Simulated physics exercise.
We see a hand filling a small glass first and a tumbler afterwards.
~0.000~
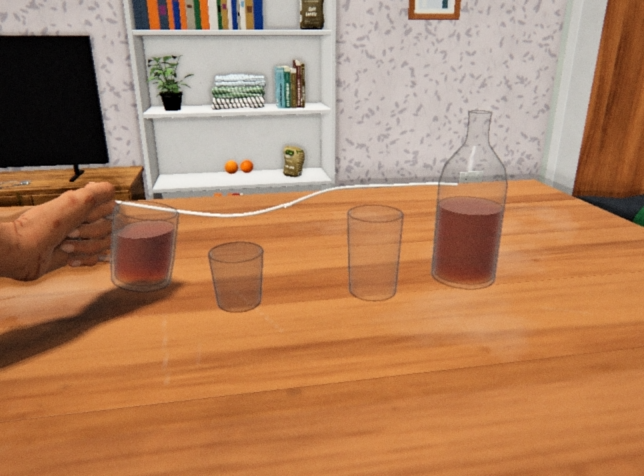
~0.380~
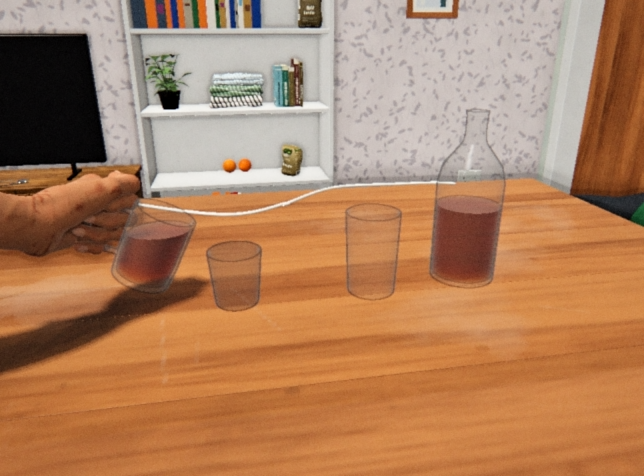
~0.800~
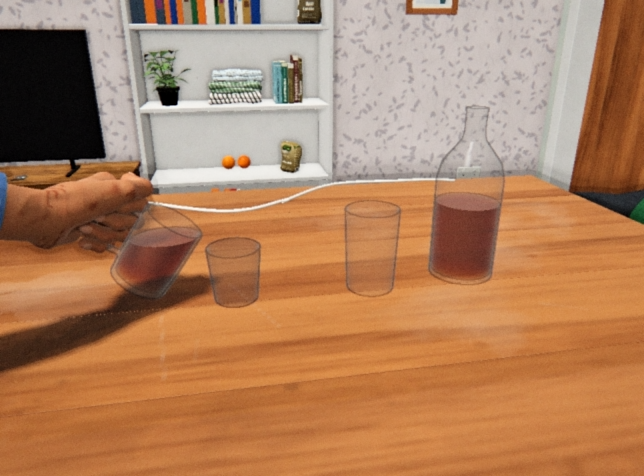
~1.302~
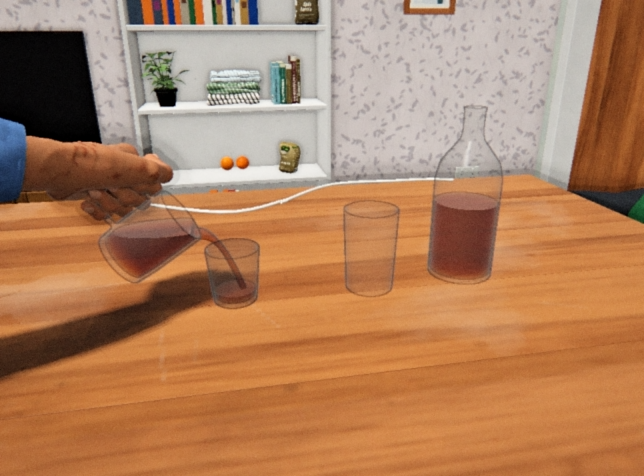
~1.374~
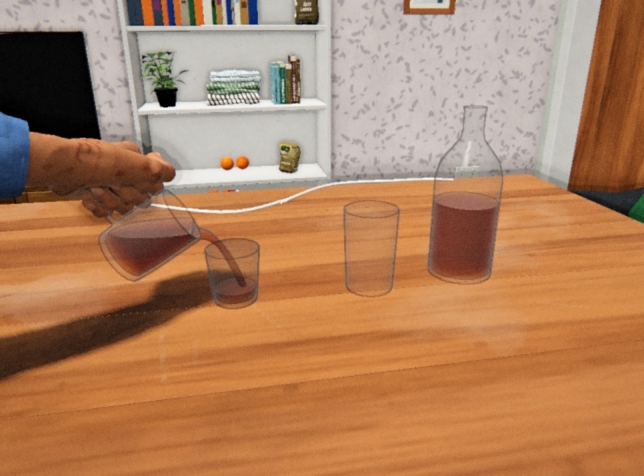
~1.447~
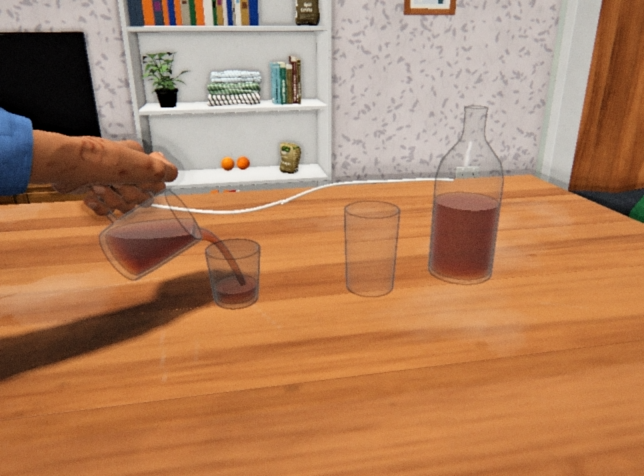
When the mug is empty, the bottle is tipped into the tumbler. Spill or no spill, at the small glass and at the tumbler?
The small glass spills over the rim and the tumbler spills over the rim.
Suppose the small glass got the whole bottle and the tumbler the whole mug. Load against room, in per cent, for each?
About 340 and 70 per cent.
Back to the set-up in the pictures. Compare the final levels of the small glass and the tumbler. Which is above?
The one on the right.
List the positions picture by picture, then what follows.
In the first picture, the mug is on its way; mug (145, 243) about two thirds full; bottle (471, 196) about half full; small glass (238, 275) empty; tumbler (374, 250) empty.
In the second picture, the tea nears the lip; mug (154, 244) tipped 25° with all of its load; small glass (236, 273) empty.
In the third picture, the tea nears the lip; mug (157, 249) tipped 35° with all of its load; small glass (235, 270) empty.
In the fourth picture, pouring; mug (153, 235) tipped 55° with nearly all of its load; small glass nearly empty, surface at (235, 289).
In the fifth picture, pouring; mug (153, 235) tipped 60° with nearly all of its load; tumbler (371, 246) empty.
In the sixth picture, pouring; mug (154, 234) tipped 60° with nearly all of its load; bottle about half full, surface at (467, 201); small glass about a quarter full, surface at (236, 285); tumbler (371, 246) empty.
After 2.4 s, the small glass is about three quarters full.
After 4.1 s, the small glass is full to the brim and overflowed.
After 14.1 s, the small glass is full to the brim and overflowed; the tumbler is full to the brim and overflowed.
